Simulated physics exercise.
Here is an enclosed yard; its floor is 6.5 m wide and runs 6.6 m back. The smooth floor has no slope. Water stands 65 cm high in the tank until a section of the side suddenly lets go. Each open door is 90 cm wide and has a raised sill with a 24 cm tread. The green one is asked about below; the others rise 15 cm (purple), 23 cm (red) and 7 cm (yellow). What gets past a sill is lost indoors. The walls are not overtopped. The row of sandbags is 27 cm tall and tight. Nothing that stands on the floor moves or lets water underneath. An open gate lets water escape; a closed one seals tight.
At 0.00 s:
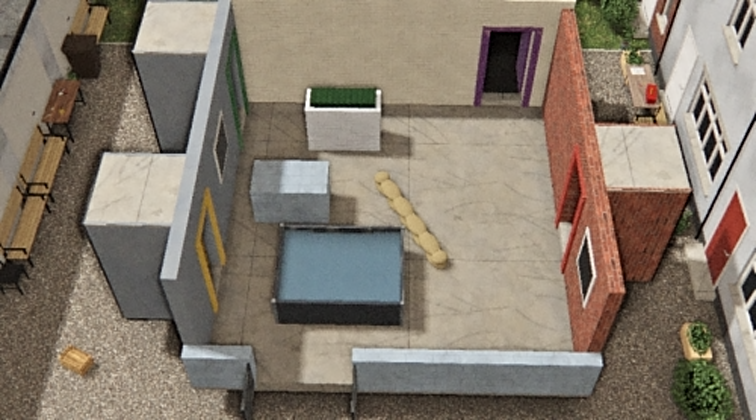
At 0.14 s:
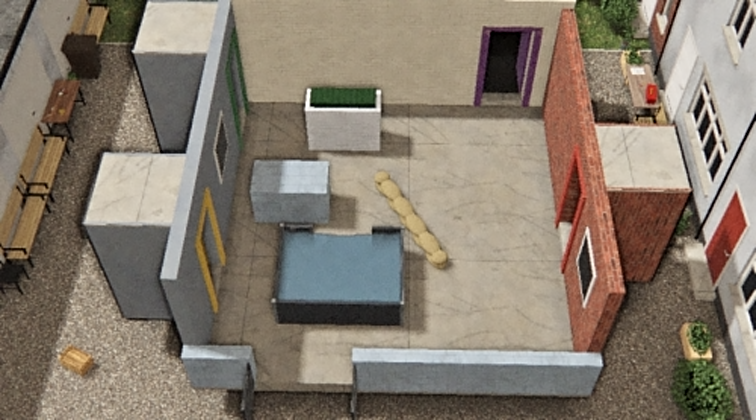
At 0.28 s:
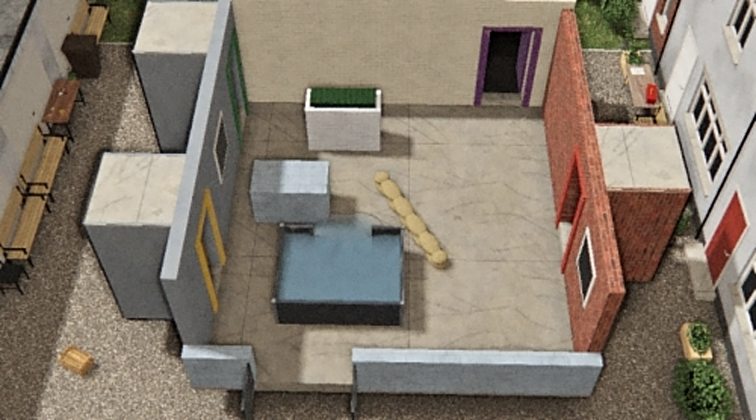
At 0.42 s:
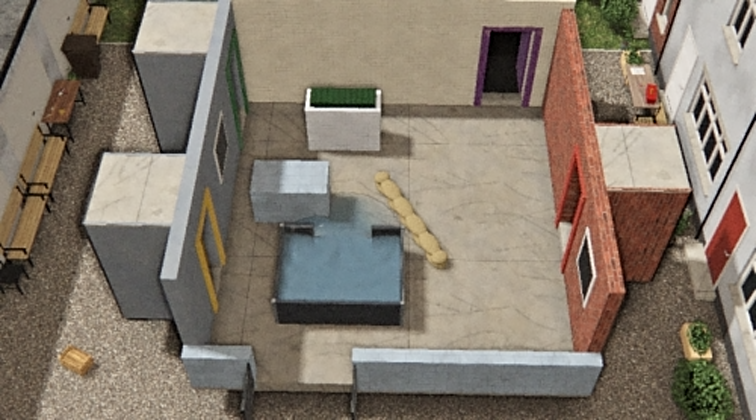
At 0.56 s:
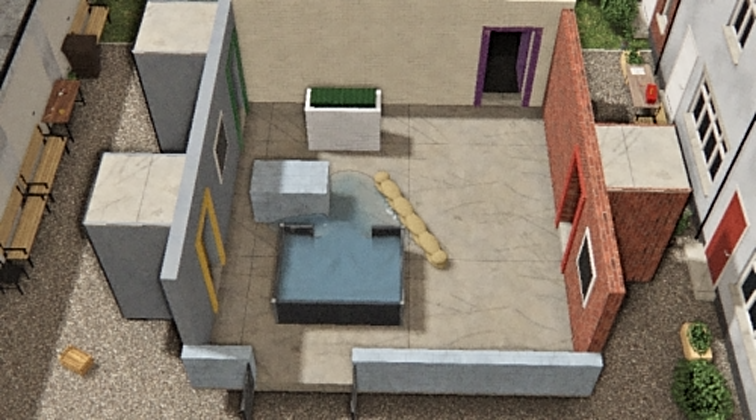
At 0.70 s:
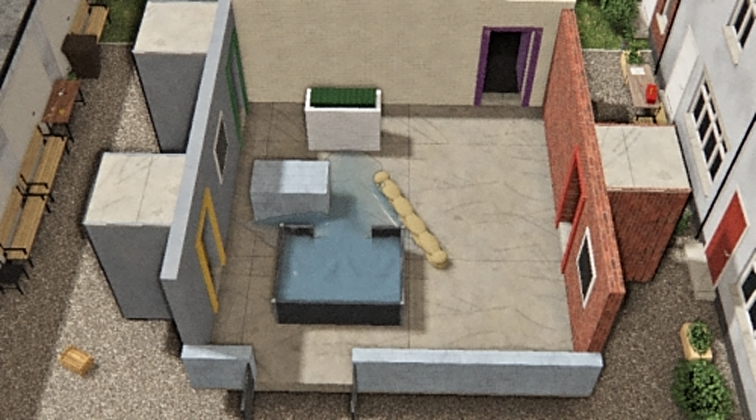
To begin with, a dark-rimmed tank of blue water sits still in a walled yard. Then its far side opens in the middle and water pours out through the gap, spreading in a thin sheet across the floor between the grey block and the tan sandbags, towards the white planter.
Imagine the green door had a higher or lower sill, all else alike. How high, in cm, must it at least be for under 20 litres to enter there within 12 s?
At least 10.5 cm or so.
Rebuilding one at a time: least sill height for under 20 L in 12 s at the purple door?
About 6.0 cm at purple.
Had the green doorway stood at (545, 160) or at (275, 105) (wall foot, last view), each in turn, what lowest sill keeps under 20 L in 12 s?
Roughly 6.5 and 12.0 cm.
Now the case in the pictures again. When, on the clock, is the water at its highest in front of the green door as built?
Near 2.6 s.
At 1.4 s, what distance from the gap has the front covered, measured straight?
About 3.6 m.
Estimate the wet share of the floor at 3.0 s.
Some 55 per cent of it.
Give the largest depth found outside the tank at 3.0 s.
Up to some 27 cm.
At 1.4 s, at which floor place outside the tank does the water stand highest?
Around (360, 156).
After 1.4 s water covers 15 % of the floor, deepest (51 cm) near (360, 156); it has not reached the green door.
After 3.0 s water covers 55 % of the floor, deepest (27 cm) near (352, 155); 13 cm at the green door, 0 litres in over its 23 cm sill.
After 12.0 s water covers 95 % of the floor, deepest (10 cm) near (515, 374); 6 cm at the green door, 0 litres in over its 23 cm sill.
At the green door as built, the water arrived by 2.0 s and peaked near 16 cm at 2.6 s.
With a sill of 8.5 cm, 44 litres would have come in within the 12 s; with 12 cm, 12 litres. So under 20 litres takes about 10.5 cm.
